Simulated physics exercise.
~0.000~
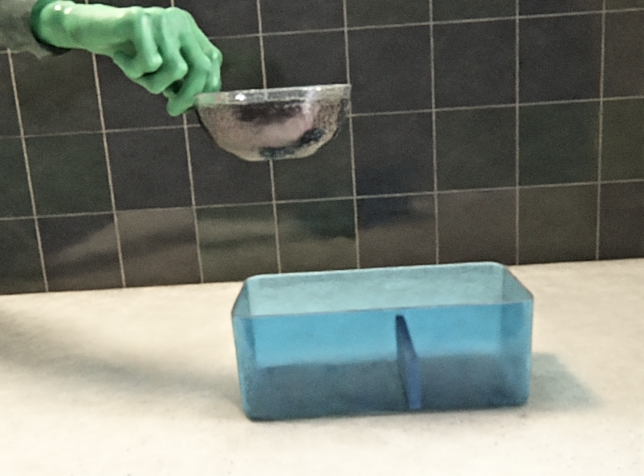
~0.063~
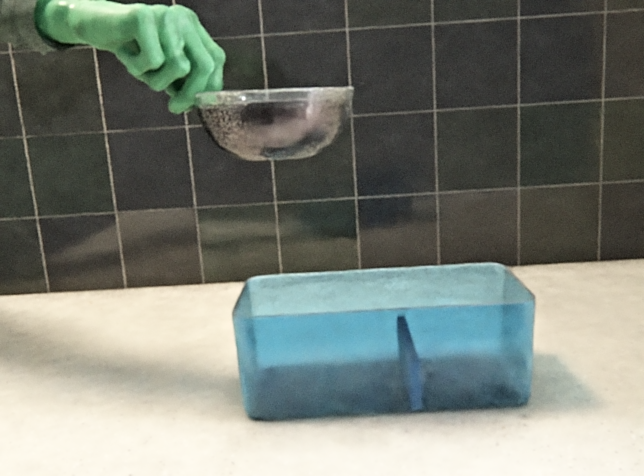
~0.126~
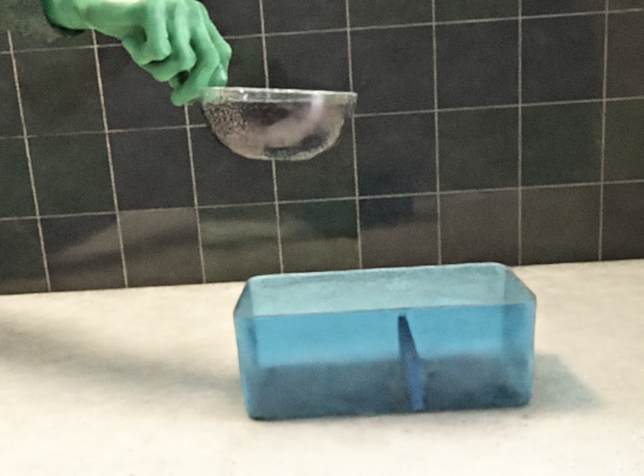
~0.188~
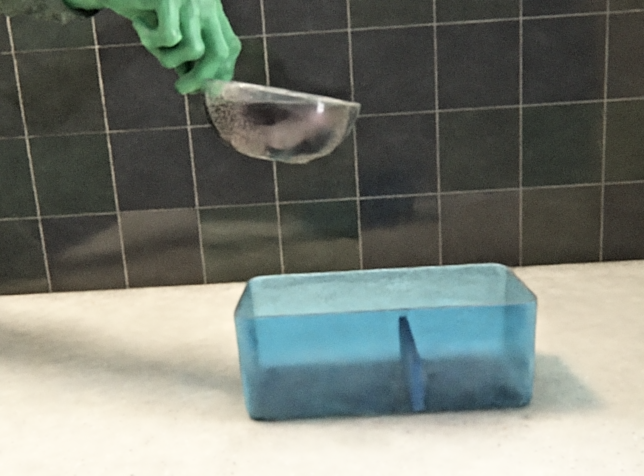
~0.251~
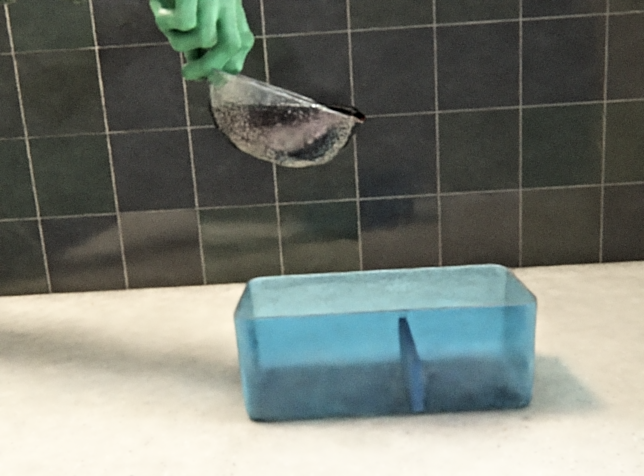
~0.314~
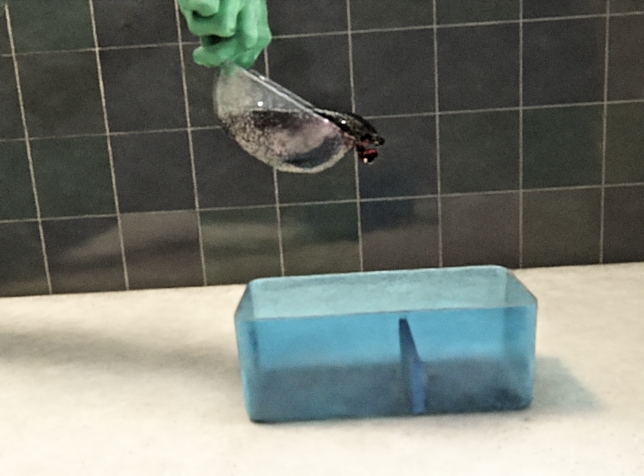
A green-gloved hand holds a clear round bowl of dark liquid nearly level above a blue oblong basin with a low dividing wall, set on a pale counter before dark tiles. The hand leans the bowl steadily to the right, and dark liquid reaches its lowered rim, then begins pouring over it.
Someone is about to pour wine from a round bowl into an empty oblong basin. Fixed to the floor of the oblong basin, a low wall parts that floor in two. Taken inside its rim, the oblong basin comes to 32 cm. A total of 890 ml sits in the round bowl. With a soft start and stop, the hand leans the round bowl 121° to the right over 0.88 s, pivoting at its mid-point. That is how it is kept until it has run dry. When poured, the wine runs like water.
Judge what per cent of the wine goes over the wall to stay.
56 percent, roughly.
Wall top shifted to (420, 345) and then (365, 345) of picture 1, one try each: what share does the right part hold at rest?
Respectively 45 and 80 %.
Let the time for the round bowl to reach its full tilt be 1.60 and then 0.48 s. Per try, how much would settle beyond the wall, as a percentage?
Some 75 and 40 per cent, in that order.
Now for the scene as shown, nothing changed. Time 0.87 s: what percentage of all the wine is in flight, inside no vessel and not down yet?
I'd put it at about 10 per cent of the liquid.
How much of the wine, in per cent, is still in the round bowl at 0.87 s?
Some 0 per cent.
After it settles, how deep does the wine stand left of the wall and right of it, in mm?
On the left it stands about 14 mm, on the right about 30 mm.
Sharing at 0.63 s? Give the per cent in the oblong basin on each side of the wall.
About 4 left, about 54 right.
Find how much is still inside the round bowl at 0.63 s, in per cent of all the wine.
Remaining: Near 5 % of the total.
After 0.63 s the tilt is 99° and 5 per cent is still to pour, 4 is left of the wall and 53 right of it.
After 0.87 s the tilt is 121° and 0 per cent is still to pour, 37 is left of the wall and 52 right of it.
After 1.11 s the tilt is 121° and 0 per cent is still to pour, 39 is left of the wall and 57 right of it.
After 1.38 s the tilt is 121° and 0 per cent is still to pour, 40 is left of the wall and 56 right of it.
In the end 40 per cent lies left of the wall, 56 right of it and 4 outside.
